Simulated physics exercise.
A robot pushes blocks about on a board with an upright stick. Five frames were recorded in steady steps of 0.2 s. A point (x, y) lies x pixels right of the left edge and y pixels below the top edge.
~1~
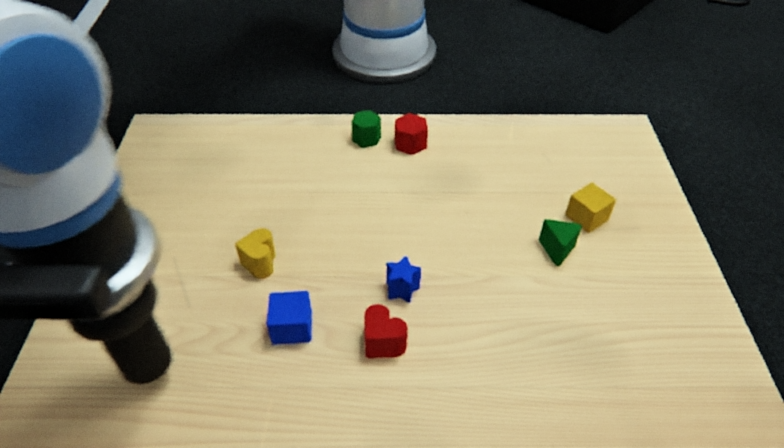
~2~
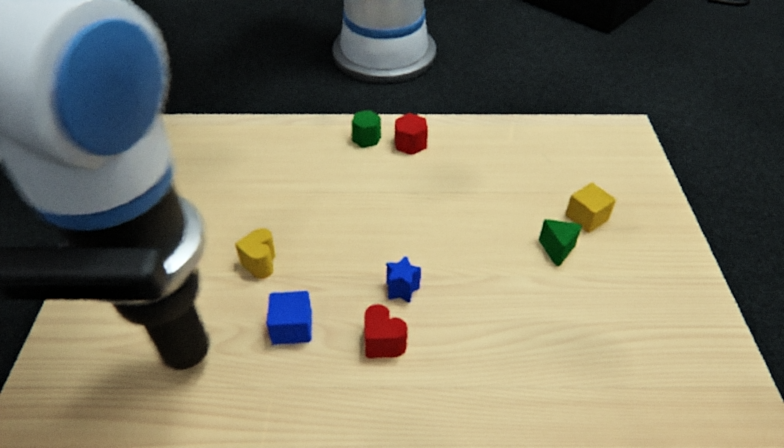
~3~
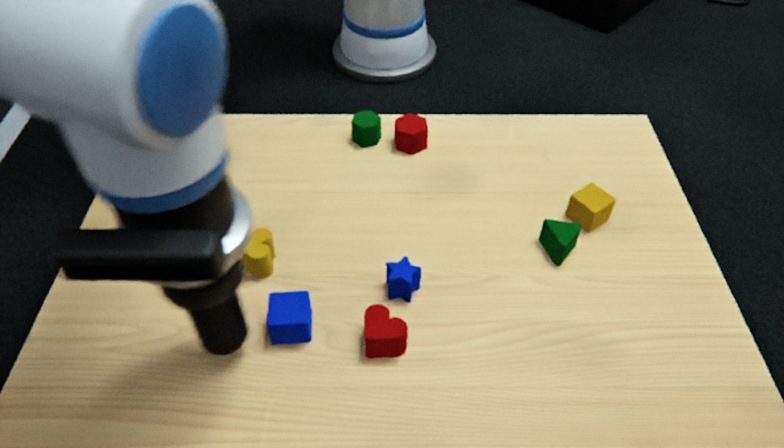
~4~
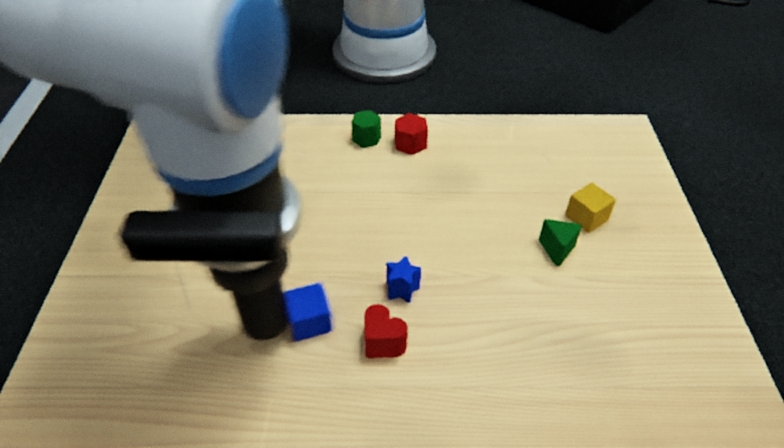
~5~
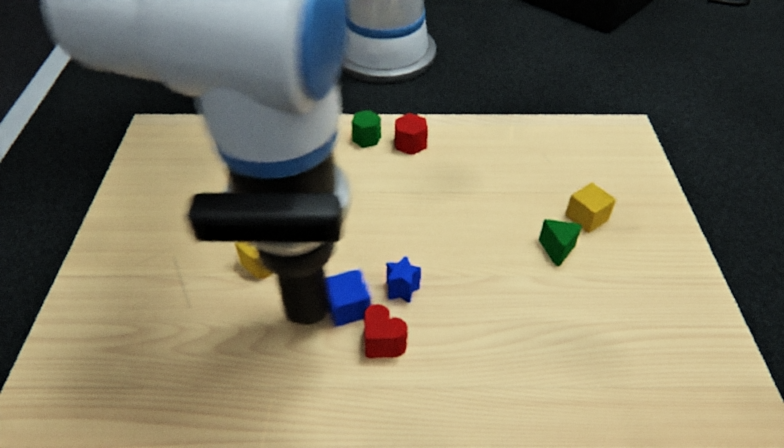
At the start, a robot arm holds a dark upright stick at the left of a wooden board scattered with small coloured blocks. The stick glides right and slightly away until it meets the blue square block, then pushes it rightward, close to the blue star and red heart, which stay still.
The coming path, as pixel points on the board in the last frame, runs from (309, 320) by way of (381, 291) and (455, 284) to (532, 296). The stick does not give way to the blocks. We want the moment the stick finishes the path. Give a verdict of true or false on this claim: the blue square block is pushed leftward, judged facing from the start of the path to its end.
The claim holds.
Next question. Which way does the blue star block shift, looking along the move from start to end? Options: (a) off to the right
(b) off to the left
The one that fits is b, off to the left.
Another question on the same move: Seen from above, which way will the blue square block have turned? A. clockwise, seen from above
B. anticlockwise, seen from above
My answer is option B.
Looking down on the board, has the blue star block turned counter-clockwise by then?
That would be a yes.
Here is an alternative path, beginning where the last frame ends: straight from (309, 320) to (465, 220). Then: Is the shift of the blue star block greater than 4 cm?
Yes, I think so.
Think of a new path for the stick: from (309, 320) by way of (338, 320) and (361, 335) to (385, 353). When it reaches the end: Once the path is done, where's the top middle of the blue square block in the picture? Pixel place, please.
So, by the moment the path ends, you'll find the top centre of the blue square block at (381, 282).
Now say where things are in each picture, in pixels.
Stick's lower end (147, 362); blue square block (288, 307); red heart block (383, 323); blue star block (403, 269), in the first picture.
Stick (185, 349); blocks still, in the second picture.
Stick (225, 335); blocks still, in the third picture.
Stick (265, 321); blue square block (307, 301), in the fourth picture.
Stick (306, 306); blue square block (347, 287); red heart block (383, 323); blue star block (403, 269), in the fifth picture.
What follows on the original path. One third of the way, stick (381, 277); blue square block (421, 261); blue star block (453, 254).
Two thirds of the way, stick (458, 270); blue square block (493, 248), turned 20° anticlockwise; blue star block (516, 232), turned 30° anticlockwise.
At the end, stick (536, 283); blue square block (528, 242), turned 55° anticlockwise; red heart block still; blue star block (532, 219), turned 65° anticlockwise.
